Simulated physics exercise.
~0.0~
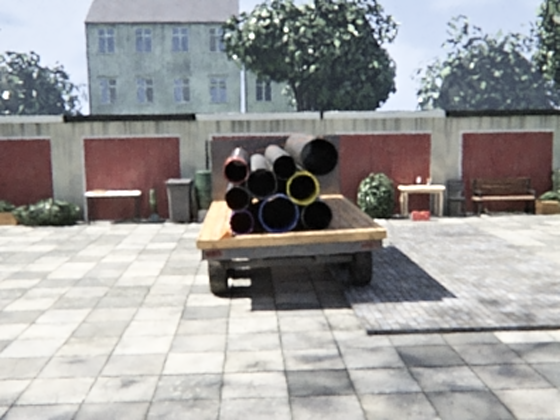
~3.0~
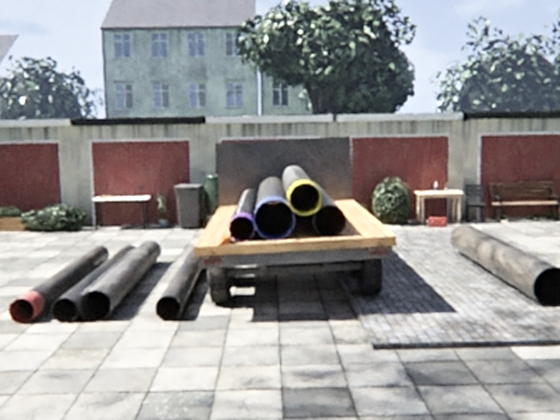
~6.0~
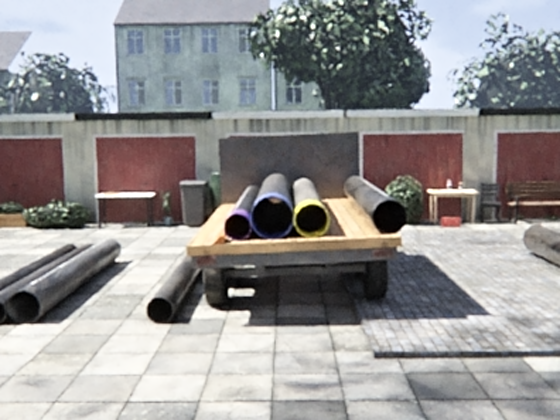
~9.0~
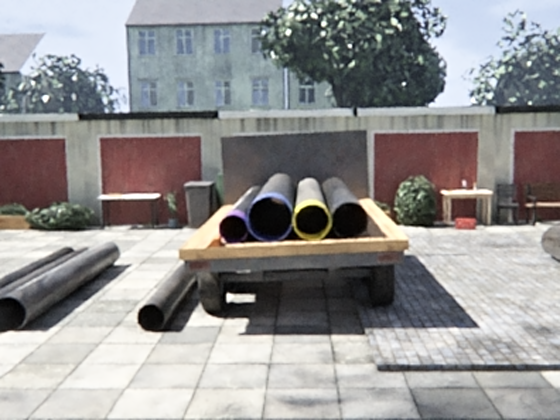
We see a stack of dark pipes on a parked flatbed trailer collapse, with several, including the red-rimmed one, spilling onto the paving on both sides, while the yellow-rimmed pipe settles down beside the blue, leaving four pipes, including the purple, lying in a row on the deck.
